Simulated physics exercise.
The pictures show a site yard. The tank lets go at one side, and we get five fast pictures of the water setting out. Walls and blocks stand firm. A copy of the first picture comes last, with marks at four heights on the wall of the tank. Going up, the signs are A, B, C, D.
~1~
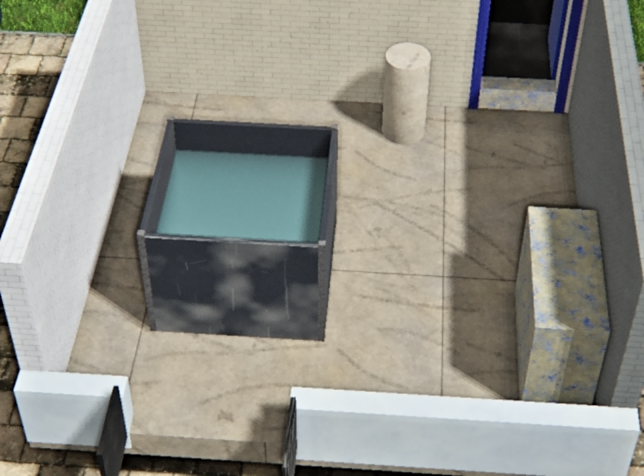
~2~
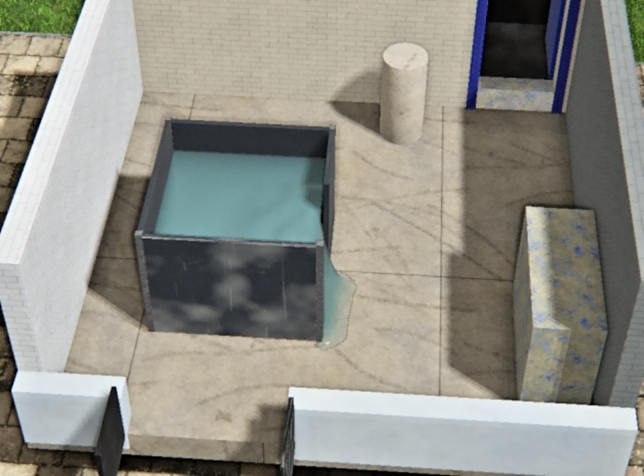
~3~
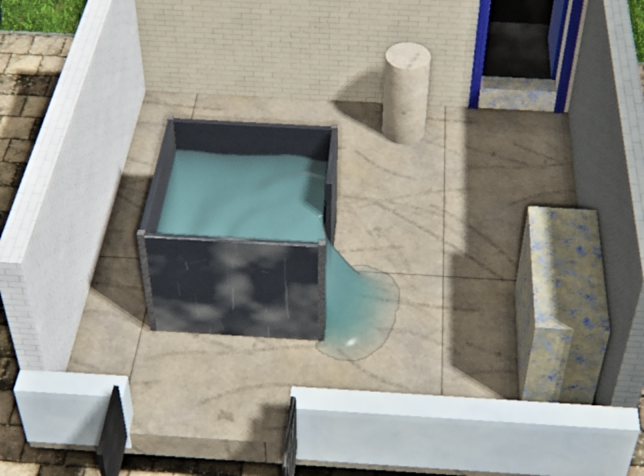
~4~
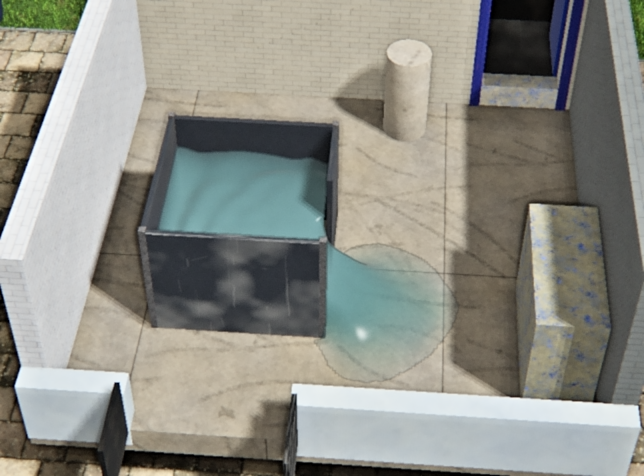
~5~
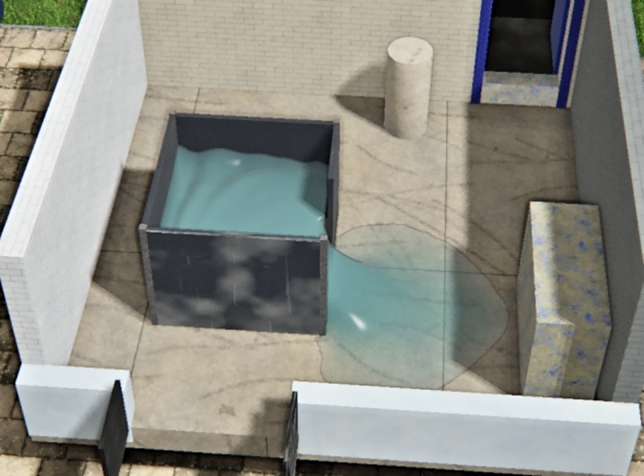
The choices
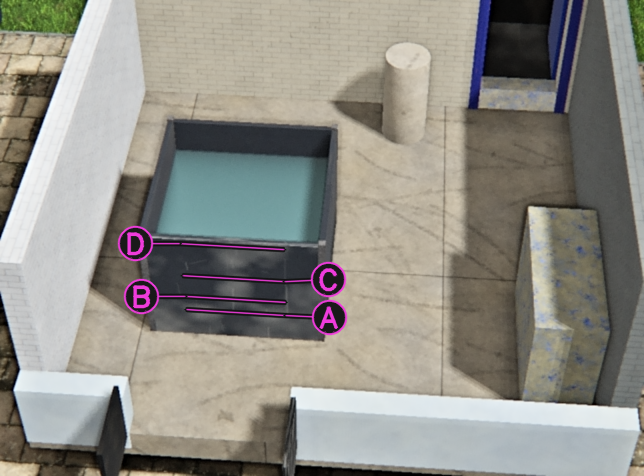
A dark, square, open-topped tank of blue-green water stands left of centre in a pale-walled yard seen from above, almost without camera movement. A pale stone cylinder stands behind it near a blue-framed doorway, a mottled block sits at right, and a gap opens in the low white front wall. Water pours from the tank's right side, spreading rightward across the paving in a widening, rounded sheet while the surface inside ripples.
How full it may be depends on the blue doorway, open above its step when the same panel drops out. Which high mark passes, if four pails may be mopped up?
Level C just does it.
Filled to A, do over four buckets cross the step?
No.
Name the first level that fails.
Here it is level D.
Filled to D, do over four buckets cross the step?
Yes, that goes wrong.
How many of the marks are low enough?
Three of them.
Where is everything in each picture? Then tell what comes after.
In the first frame, water in the tank at rest, its middle at (244, 206); foot of the blue doorway at (516, 110); open gate at (209, 378).
In the second frame, 1 % of the ground under water, visible out to (341, 276).
In the third frame, 4 % of the ground under water, visible out to (389, 286).
In the fourth frame, 8 % of the ground under water, visible out to (448, 300).
In the fifth frame, 15 % of the ground under water, visible out to (496, 327).
In magenta, A at (236, 312); B at (235, 299); C at (233, 278); D at (231, 246); from the bottom up A, B, C, D.
If A is chosen, nothing gets over.
If B is chosen, nothing gets over.
If C is chosen, a splash gets over, under a bucket.
If D is chosen, about 10 bucketfuls get in.
